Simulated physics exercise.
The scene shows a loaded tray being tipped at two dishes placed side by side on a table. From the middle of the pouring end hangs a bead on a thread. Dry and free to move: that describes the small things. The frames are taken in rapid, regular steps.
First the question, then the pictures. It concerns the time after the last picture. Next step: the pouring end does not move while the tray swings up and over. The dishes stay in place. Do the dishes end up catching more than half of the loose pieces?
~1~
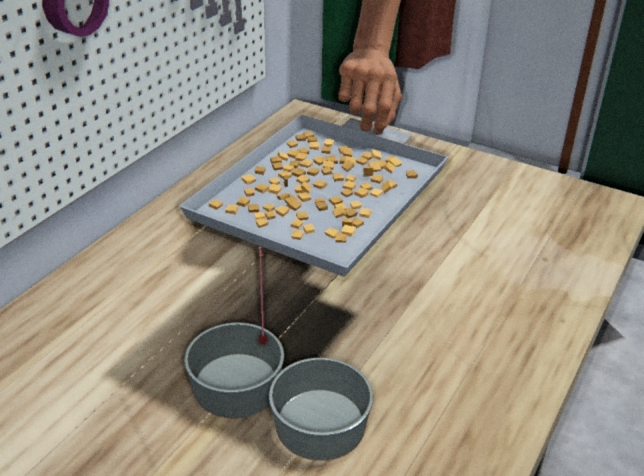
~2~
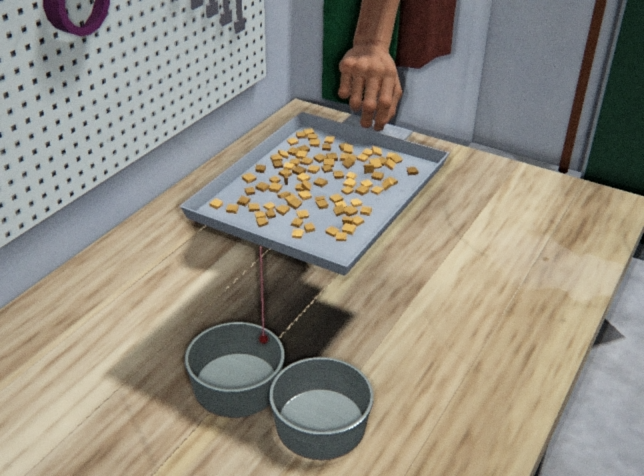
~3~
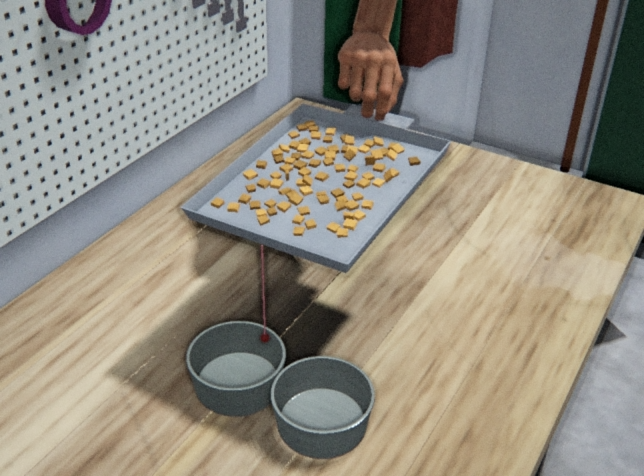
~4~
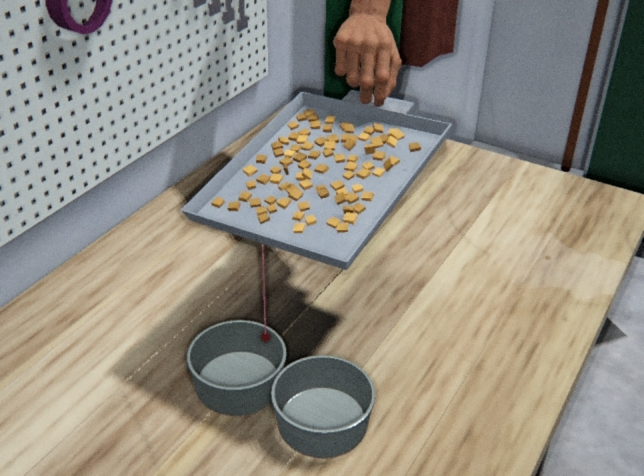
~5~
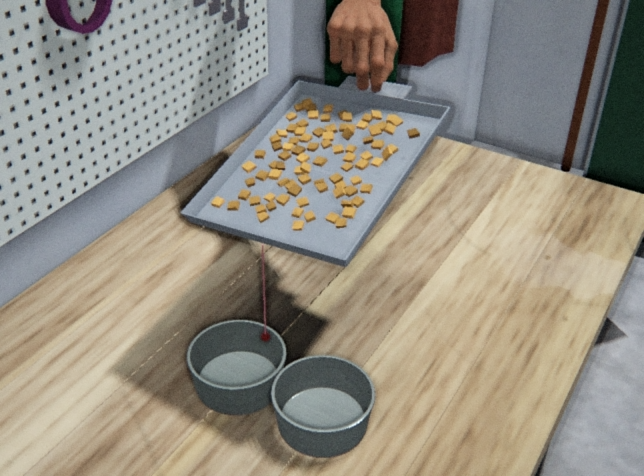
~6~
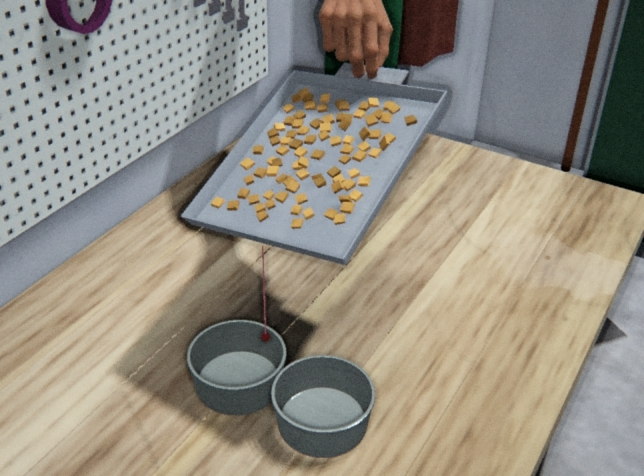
Most is lost.
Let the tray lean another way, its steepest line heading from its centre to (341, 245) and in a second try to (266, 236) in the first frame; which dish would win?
It would be the right-side one to begin with, and after that the left-side one.
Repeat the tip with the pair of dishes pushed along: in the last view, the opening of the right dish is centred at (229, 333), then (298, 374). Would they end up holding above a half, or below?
The first place gets the greater share, the second the greater share.
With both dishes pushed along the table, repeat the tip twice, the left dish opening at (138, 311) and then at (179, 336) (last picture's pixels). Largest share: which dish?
First place: The rightmost one; second place: The leftmost one.
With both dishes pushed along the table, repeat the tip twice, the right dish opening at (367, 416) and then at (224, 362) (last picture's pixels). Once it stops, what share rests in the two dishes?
In the first position around 0 percent, in the second around 60 percent.
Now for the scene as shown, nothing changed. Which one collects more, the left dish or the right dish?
Once things settle, the left of the two ends up fuller.
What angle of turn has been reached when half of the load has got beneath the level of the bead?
100°, roughly.
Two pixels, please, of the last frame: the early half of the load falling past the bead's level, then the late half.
The early half goes through (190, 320), the late half through (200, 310).
Soon, tray tipped steeply; nearly all on the tray; a stray few in the air.
A while on, tray tipped right over; about a quarter on the tray; about a quarter in the left dish; about a third outside both; about a third in the air.
Towards the end, tray tipped past a quarter turn; about a third in the left dish; about two thirds outside both.
Finally, tray tipped past a quarter turn; none in the right dish; about a third in the left dish; about two thirds outside both.
